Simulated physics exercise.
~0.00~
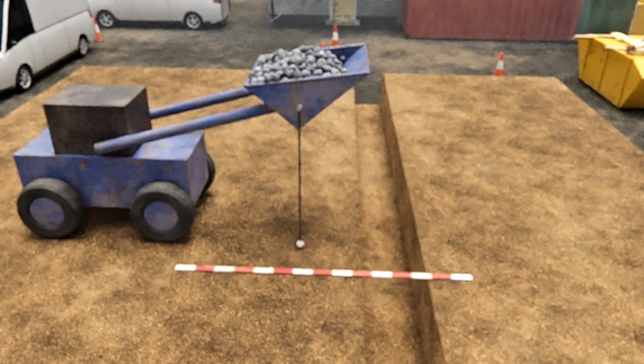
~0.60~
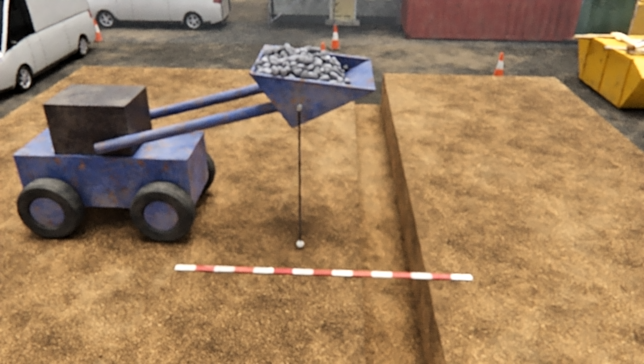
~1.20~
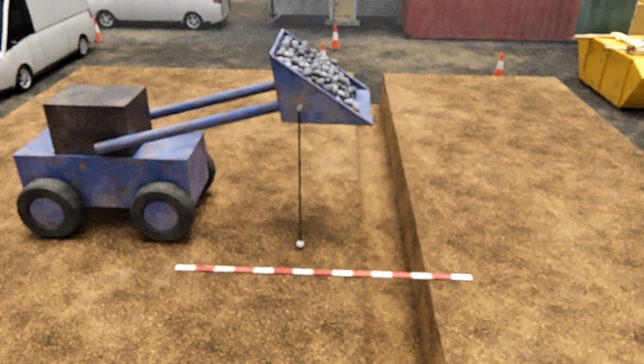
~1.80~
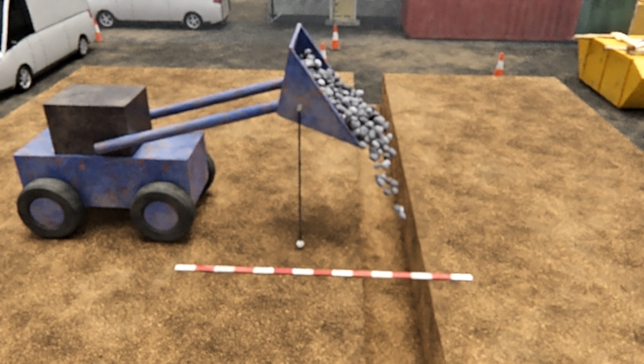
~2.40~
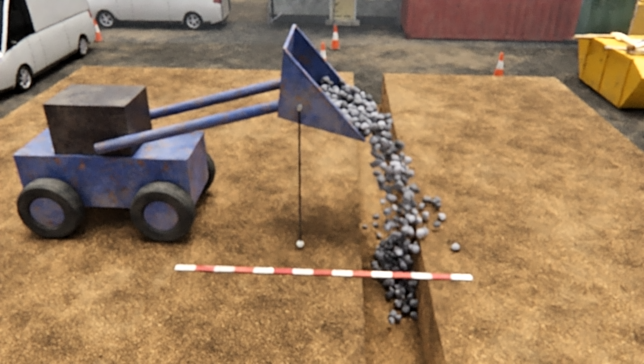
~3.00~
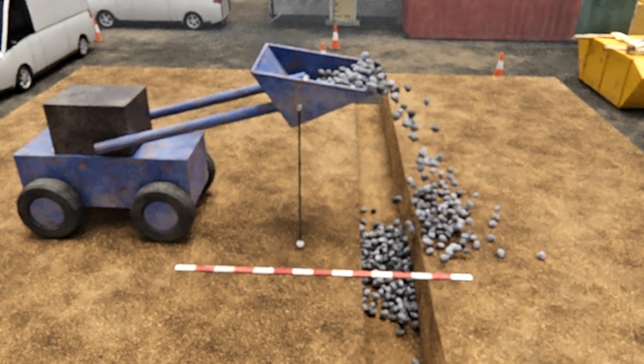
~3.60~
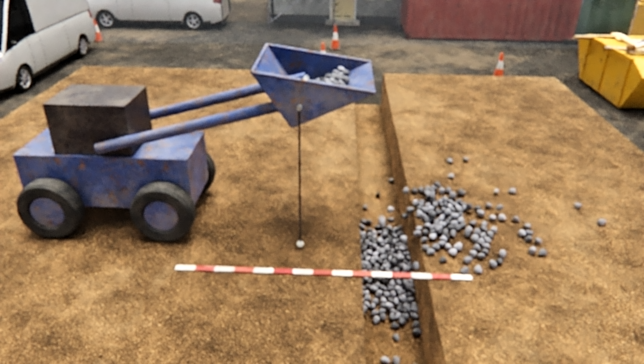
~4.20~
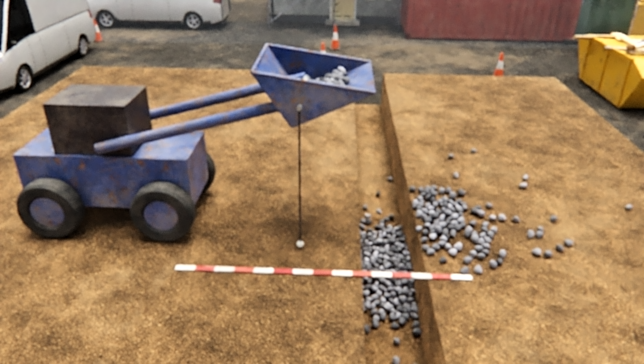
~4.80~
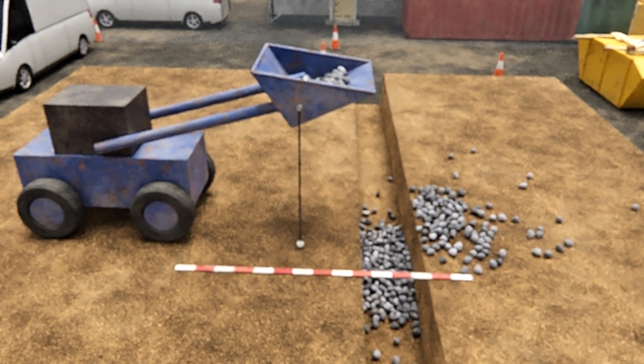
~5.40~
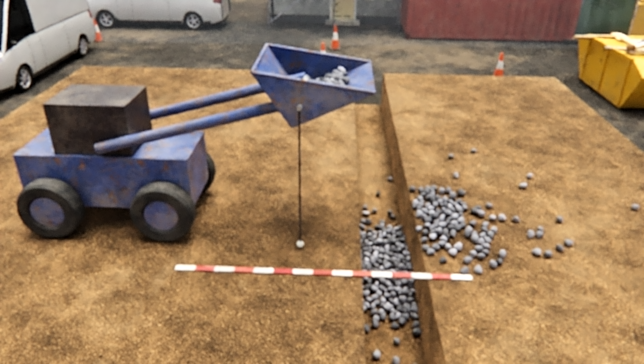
To begin with, a blue loader stands on brown dirt at the left, its raised bucket heaped with grey stones near a narrow trench, with a red and white striped pole lying across the front. The bucket tips forward to the right, and the stones slide toward its lip. They pour over the edge in a stream, dropping into the trench and scattering onto the ground beyond. The bucket then tilts back, cutting off the flow while the last loose stones roll outward. Finally everything rests, with most stones in the trench, some past it and a few still in the bucket.
